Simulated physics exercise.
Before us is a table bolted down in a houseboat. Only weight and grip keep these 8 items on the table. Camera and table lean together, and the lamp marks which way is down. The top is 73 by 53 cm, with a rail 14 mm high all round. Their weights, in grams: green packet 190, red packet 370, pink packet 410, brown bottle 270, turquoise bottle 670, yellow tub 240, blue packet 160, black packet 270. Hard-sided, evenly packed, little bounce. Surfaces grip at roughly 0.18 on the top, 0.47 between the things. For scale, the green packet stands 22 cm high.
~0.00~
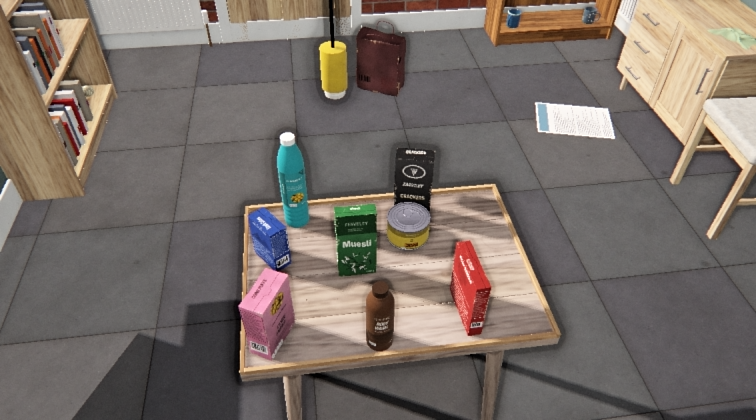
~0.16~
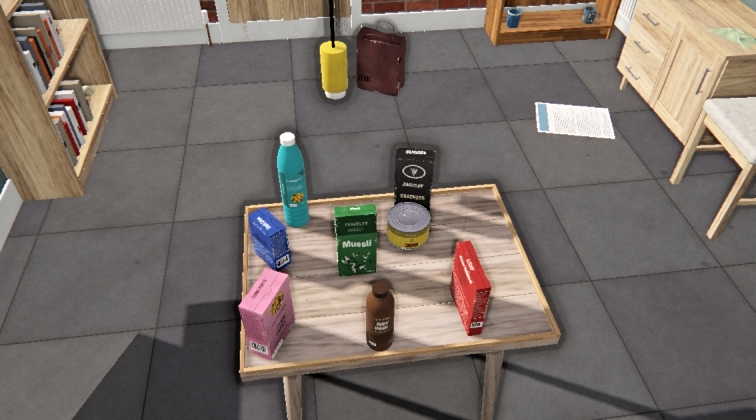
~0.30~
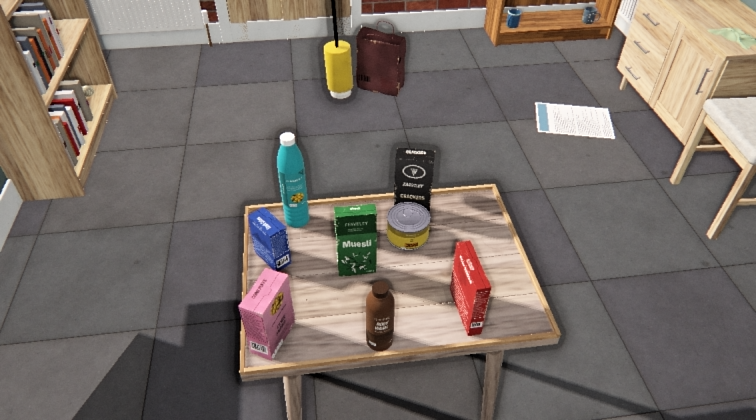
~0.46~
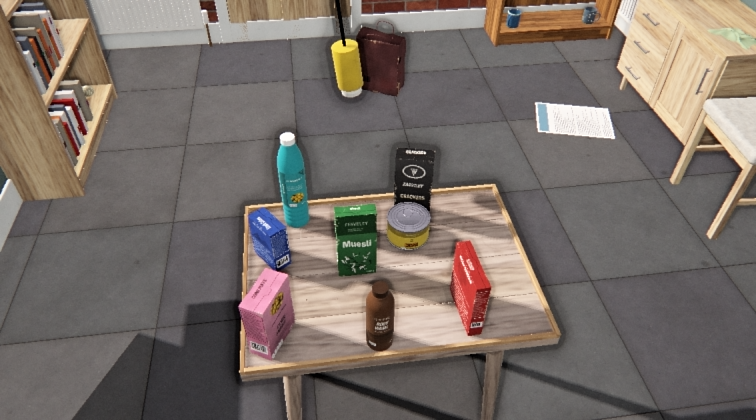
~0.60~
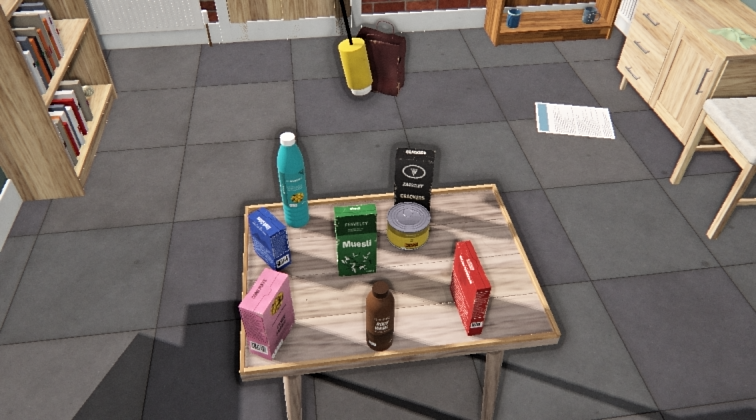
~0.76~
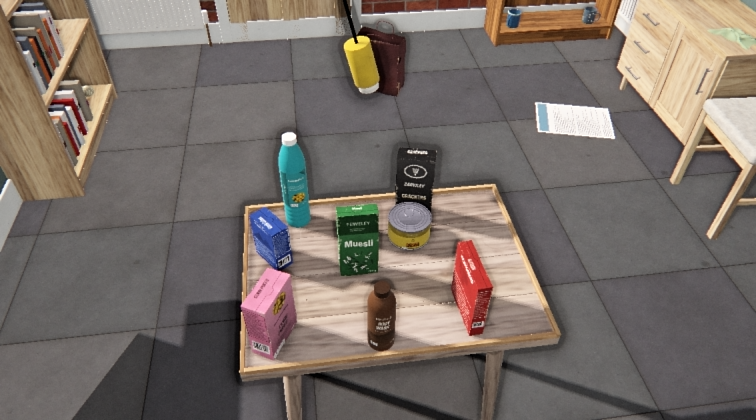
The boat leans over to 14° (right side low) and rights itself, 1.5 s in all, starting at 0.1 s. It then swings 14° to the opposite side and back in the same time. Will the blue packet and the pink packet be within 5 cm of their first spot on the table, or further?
The blue packet holds its spot; the pink packet holds its spot.
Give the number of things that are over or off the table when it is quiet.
That comes to 0.
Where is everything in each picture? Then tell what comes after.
Boat level; blue packet (270, 240); pink packet (269, 315), in the first picture.
Boat level; brown bottle (380, 315); turquoise bottle (293, 181), in the second picture.
Floor tilted 2°, right side down; yellow tub (408, 226); black packet (414, 184), in the third picture.
Floor tilted 7°, right side down; green packet (356, 242); red packet (469, 288), in the fourth picture.
Floor tilted 10°, right side down; brown bottle (380, 315); turquoise bottle (293, 181), in the fifth picture.
Floor tilted 14°, right side down; blue packet (271, 240); pink packet (271, 314), in the sixth picture.
After 1.06 s, floor tilted 11°, right side down; pink packet slid 5 cm near (293, 312); blue packet slid 5 cm near (290, 238); green packet slid 5 cm.
After 2.26 s, floor tilted 14°, left side down; pink packet slid 12 cm near (320, 309); blue packet slid 11 cm near (312, 236); green packet slid 11 cm.
After 2.66 s, floor tilted 9°, left side down; pink packet slid 4 cm near (288, 312); blue packet slid 4 cm near (284, 238); green packet slid 4 cm.
At rest (3.6 s), all 8 in place, give or take 5 cm. In the last view, blue packet near (269, 240), pink packet near (270, 314).
